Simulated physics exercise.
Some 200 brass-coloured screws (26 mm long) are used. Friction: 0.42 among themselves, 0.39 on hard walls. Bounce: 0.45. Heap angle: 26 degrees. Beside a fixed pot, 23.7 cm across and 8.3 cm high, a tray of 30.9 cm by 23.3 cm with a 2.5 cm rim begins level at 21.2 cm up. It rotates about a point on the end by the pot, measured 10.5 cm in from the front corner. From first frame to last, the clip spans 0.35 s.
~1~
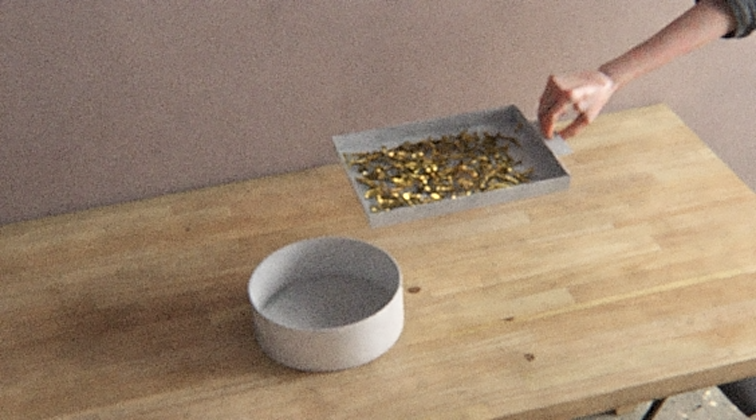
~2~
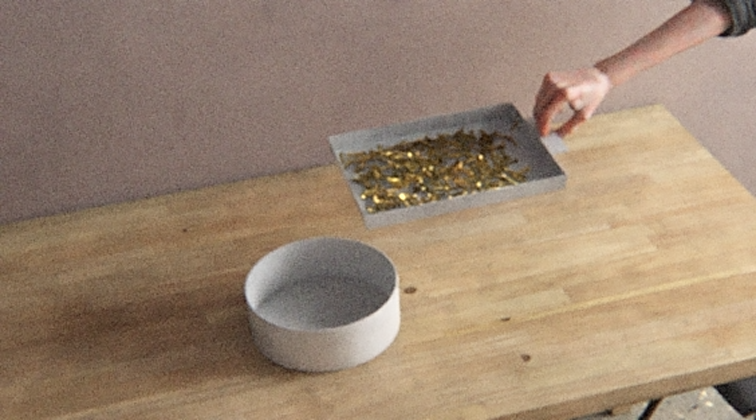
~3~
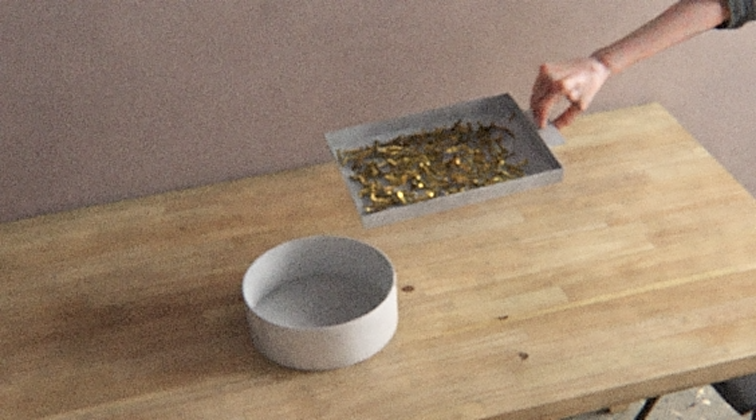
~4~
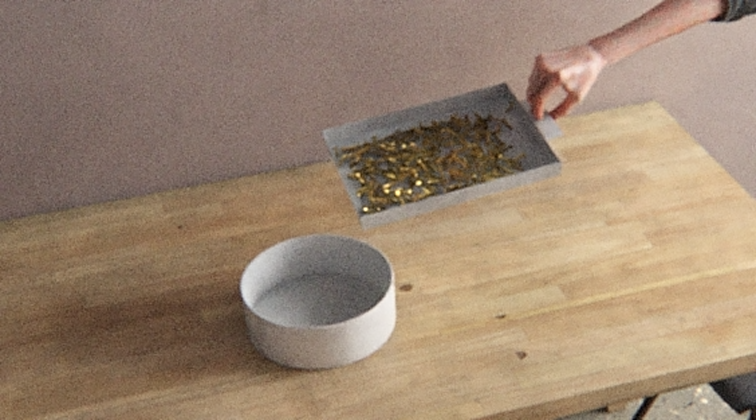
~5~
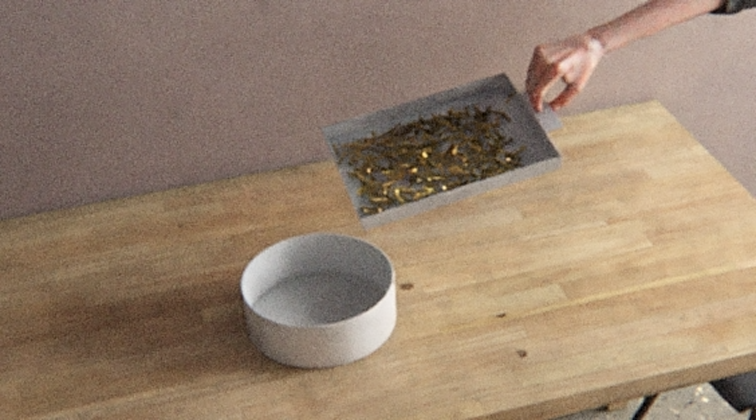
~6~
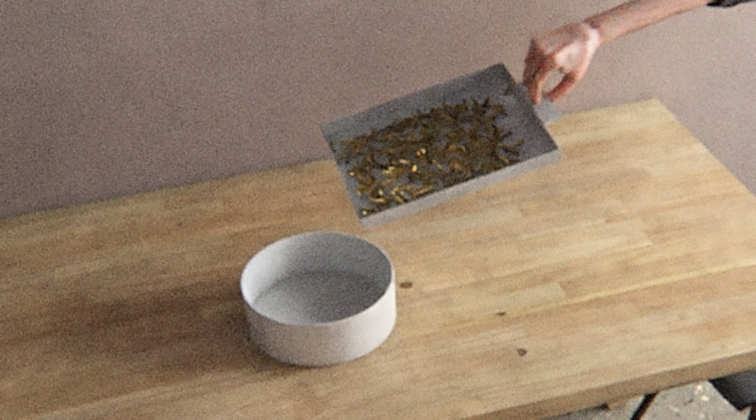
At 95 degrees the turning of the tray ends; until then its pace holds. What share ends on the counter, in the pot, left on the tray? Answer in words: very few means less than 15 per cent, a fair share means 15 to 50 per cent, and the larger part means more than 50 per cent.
Counter: Very few. Pot: The larger part. Tray: Very few.
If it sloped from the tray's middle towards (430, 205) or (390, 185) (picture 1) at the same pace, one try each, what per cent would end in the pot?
Around 60 % for the first direction, around 90 % for the second.
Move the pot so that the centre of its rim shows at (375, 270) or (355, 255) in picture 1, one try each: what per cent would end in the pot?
Spot one: Some 100 per cent; spot two: Some 60 per cent.
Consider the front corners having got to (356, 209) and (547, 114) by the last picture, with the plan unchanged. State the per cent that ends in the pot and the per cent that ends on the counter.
The pot gets 70 and the counter 25.
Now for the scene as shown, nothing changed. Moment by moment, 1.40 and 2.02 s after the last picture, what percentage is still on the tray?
Close to 85 at the first time and 5 at the second.
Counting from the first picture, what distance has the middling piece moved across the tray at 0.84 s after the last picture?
About 10 cm.
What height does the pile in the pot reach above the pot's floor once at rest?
Roughly 3.0 cm.
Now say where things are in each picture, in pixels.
In the first picture, tray tilt 0 degrees, front corners at (370, 214) and (569, 175); middle of the pieces at (442, 166); pot at (325, 281).
In the second picture, tray tilt 1 degrees, front corners at (366, 215) and (565, 174); middle of the pieces at (438, 165).
In the third picture, tray tilt 4 degrees, front corners at (363, 216) and (563, 168), lowest corner left front; middle of the pieces at (435, 161).
In the fourth picture, tray tilt 7 degrees, front corners at (361, 217) and (560, 161), lowest corner left front; middle of the pieces at (433, 156).
In the fifth picture, tray tilt 10 degrees, front corners at (361, 218) and (560, 155), lowest corner left front; middle of the pieces at (432, 152).
In the sixth picture, tray tilt 13 degrees, front corners at (361, 219) and (558, 149), lowest corner left front; middle of the pieces at (432, 147); pot at (317, 276).
Then, 0.84 s after the last picture, tilt 51 degrees; the tray holds 100 %, the pot 0 %.
Then, 1.40 s after the last picture, tilt 77 degrees; the tray holds 85 %, the pot 5 %.
Then, 2.02 s after the last picture, tilt 95 degrees; the tray holds 5 %, the pot 90 %.
In the end, counter 5 %, pot 95 %, tray 0 %.
